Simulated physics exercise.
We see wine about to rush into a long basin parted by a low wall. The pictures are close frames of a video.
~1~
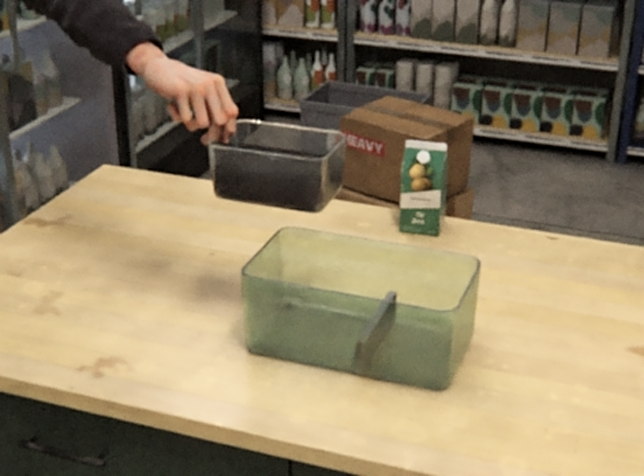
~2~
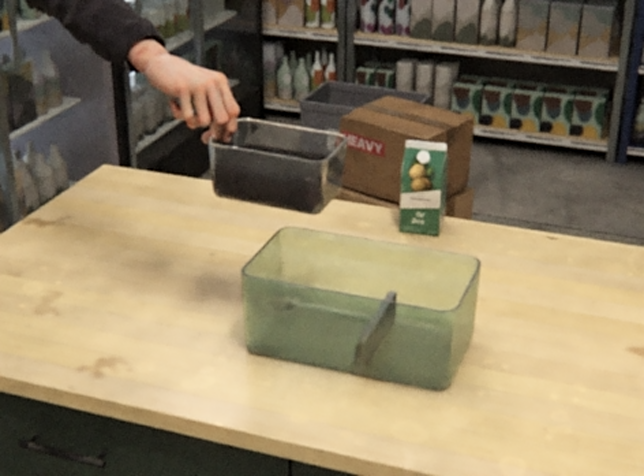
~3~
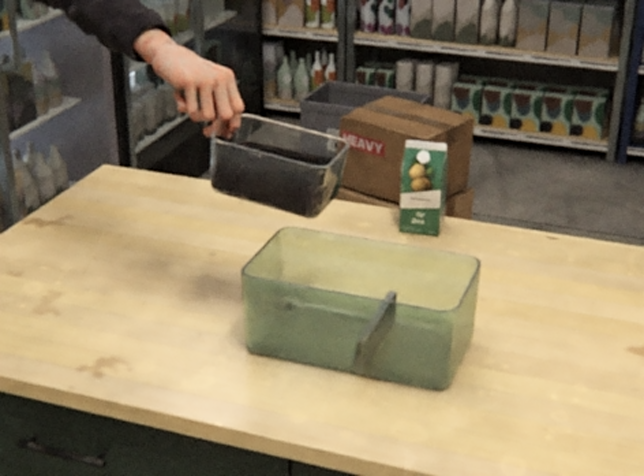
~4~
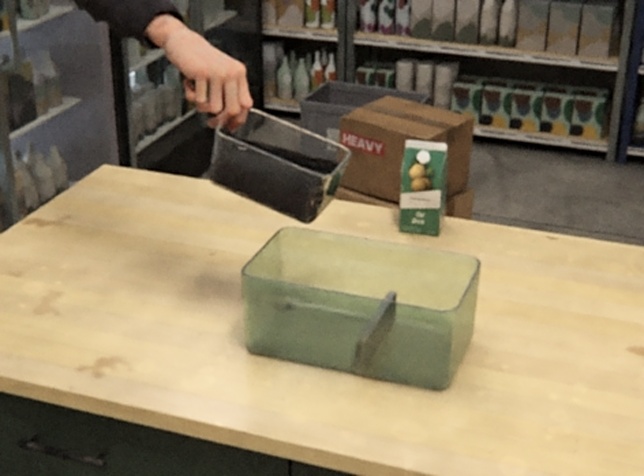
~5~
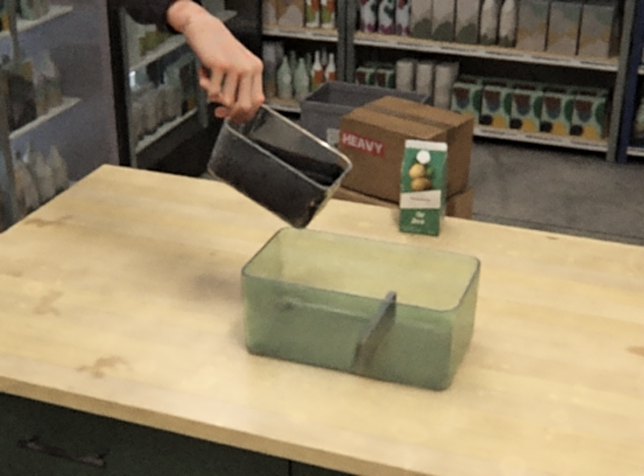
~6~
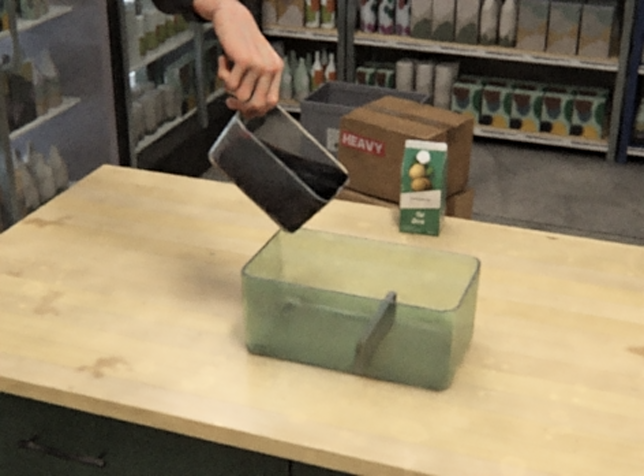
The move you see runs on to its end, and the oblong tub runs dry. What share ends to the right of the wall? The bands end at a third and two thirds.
It comes to less than a third.
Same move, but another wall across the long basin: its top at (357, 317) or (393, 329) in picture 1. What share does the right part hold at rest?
About 50 and 20 per cent.
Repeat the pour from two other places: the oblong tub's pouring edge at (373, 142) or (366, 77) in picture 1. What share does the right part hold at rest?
About 65 and 65 per cent.
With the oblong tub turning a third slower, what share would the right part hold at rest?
Some 25 per cent.
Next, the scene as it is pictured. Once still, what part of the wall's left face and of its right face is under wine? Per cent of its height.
Near 50 on the left, 10 on the right.
A moment on, the oblong tub is tipped right over and 15 per cent is still to pour, 45 is left of the wall and 2 right of it.
Next, the oblong tub is tipped right over and 3 per cent is still to pour, 85 is left of the wall and 5 right of it.
Then the oblong tub is tipped right over and 0 per cent is still to pour, 80 is left of the wall and 10 right of it.
Later the oblong tub is tipped right over and 0 per cent is still to pour, 83 is left of the wall and 12 right of it.
In the end 83 per cent lies left of the wall, 12 right of it and 5 outside.
